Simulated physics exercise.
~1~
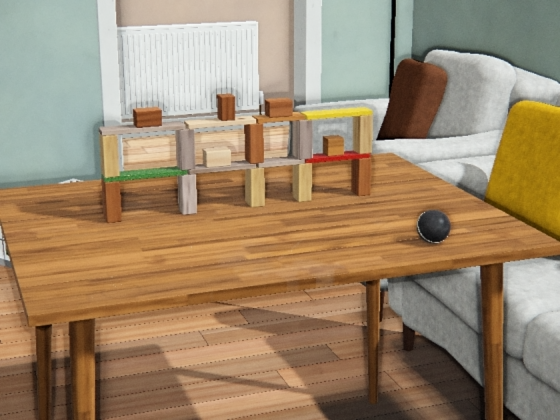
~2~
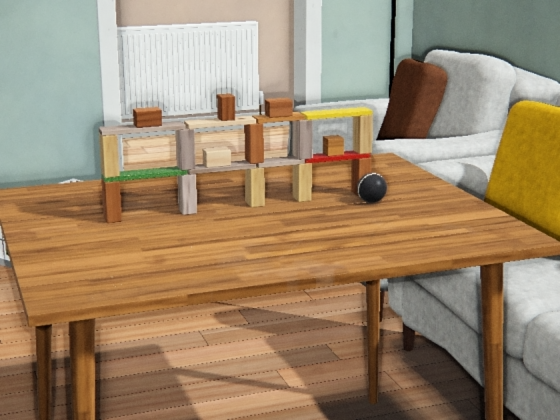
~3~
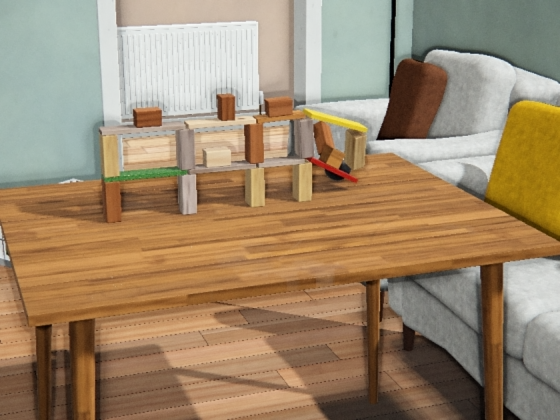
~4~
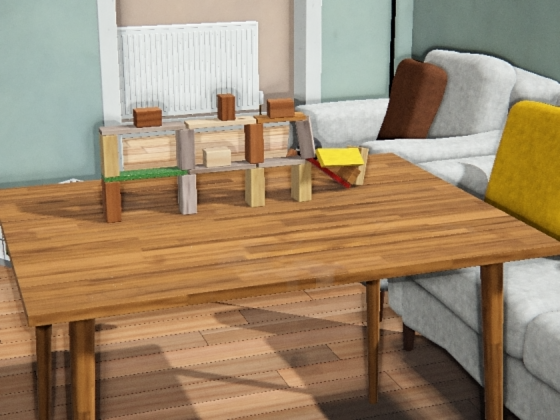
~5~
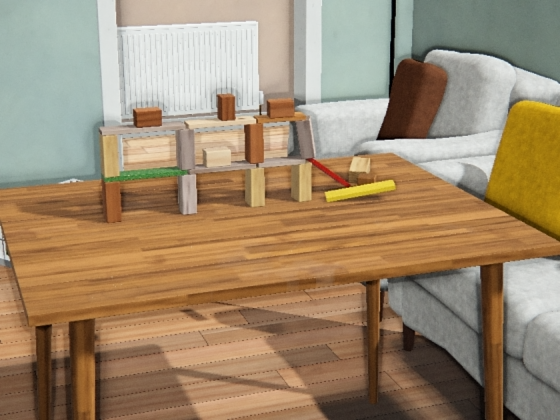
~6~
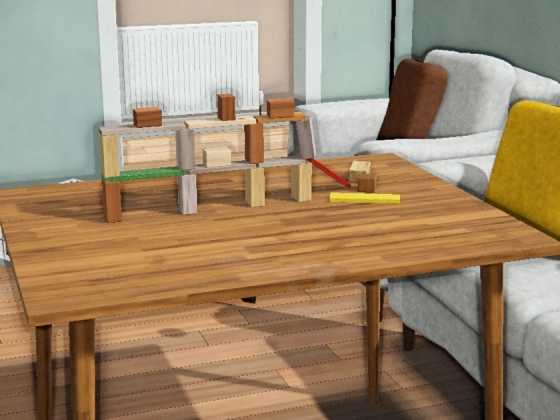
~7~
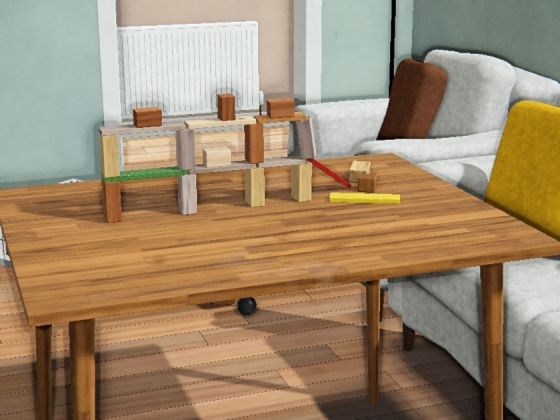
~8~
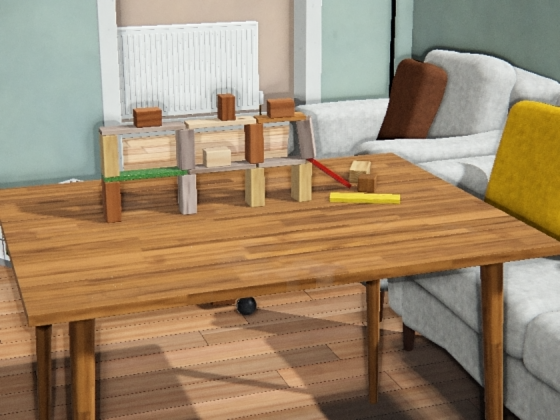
A dark ball rolled across a wooden table into the right end of a block structure, bringing down that section, with the yellow plank landing flat and the red one left slanting, while the rest stood and the ball ended up beneath the table.
